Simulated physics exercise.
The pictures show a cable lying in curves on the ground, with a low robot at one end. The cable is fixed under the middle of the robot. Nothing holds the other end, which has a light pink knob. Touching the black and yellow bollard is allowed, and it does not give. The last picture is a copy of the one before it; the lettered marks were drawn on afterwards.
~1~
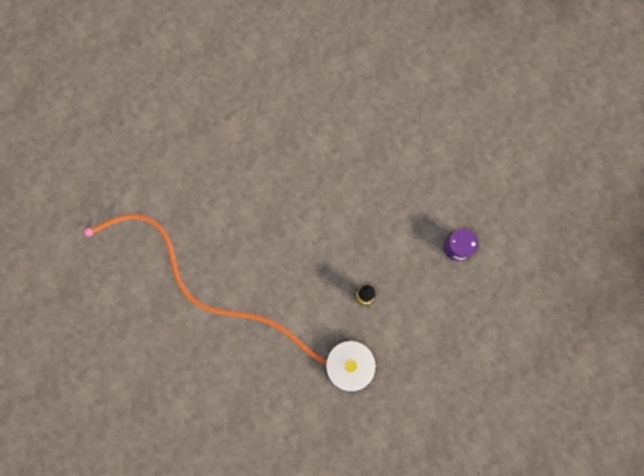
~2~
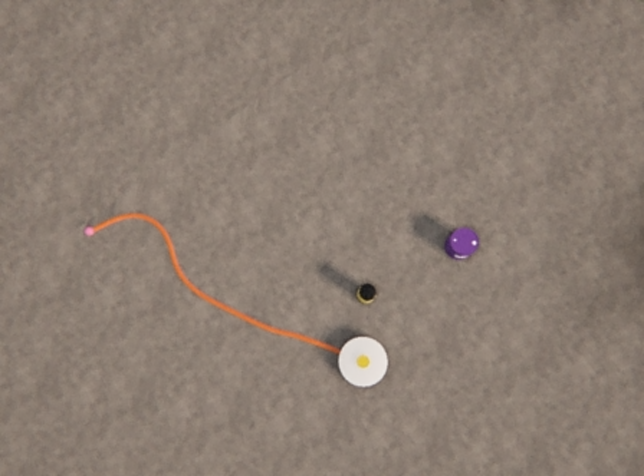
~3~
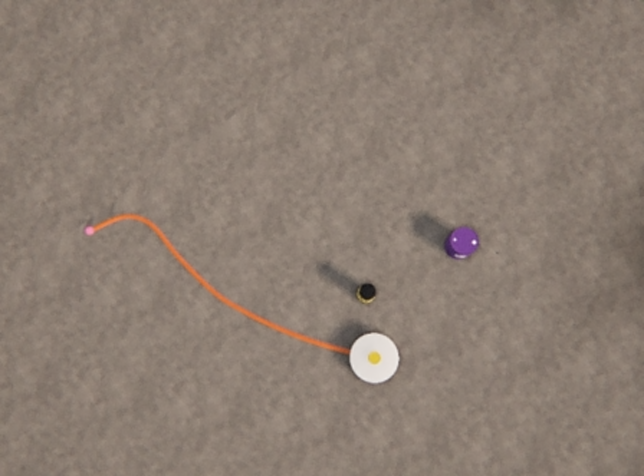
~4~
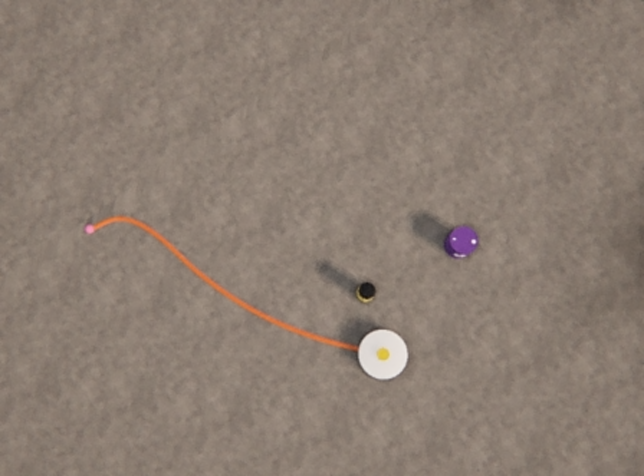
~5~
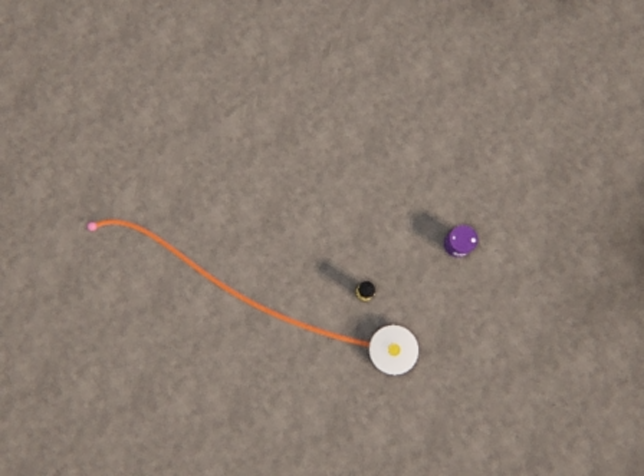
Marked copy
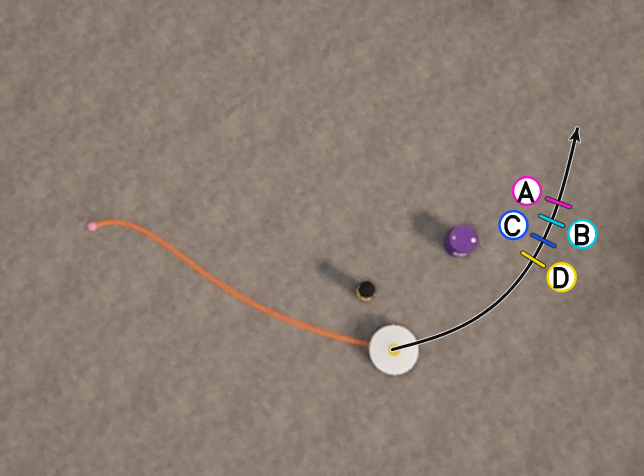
A round white robot pulled an orange cable slowly to the right and slightly upward, passing just below a small black and yellow post, and the cable's curves gradually straightened while its pink-tipped end barely shifted.
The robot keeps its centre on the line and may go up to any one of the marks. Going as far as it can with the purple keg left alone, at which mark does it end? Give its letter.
At A, and not beyond.
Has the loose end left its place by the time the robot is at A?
Yes.
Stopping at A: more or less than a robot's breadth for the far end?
More.
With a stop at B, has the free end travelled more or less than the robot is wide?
More.
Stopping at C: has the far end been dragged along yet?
By then, yes.
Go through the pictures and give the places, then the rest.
In the first picture, free end (88, 232); purple keg (460, 245); bollard (366, 295).
In the second picture, robot (363, 361); purple keg (461, 244).
In the third picture, robot (374, 358); free end (89, 230).
In the fourth picture, robot (382, 354); free end (89, 229); bollard (366, 293).
In the fifth picture, robot (393, 350); free end (92, 226); bollard (366, 291); purple keg (460, 242).
On the copy, A at (558, 203); B at (552, 221); C at (543, 240); D at (533, 259); the route from (392, 350) via (529, 266) to (578, 128).
On A. First, robot (473, 321), middle of the cable (300, 299), free end (149, 241).
Then, robot (533, 263), middle of the cable (366, 303), free end (206, 265).
Finally, robot (561, 201), middle of the cable (416, 283), free end (258, 278); only the bollard has been touched, if anything.
By contrast, B is safe but short; C is safe but short; D is safe but short.
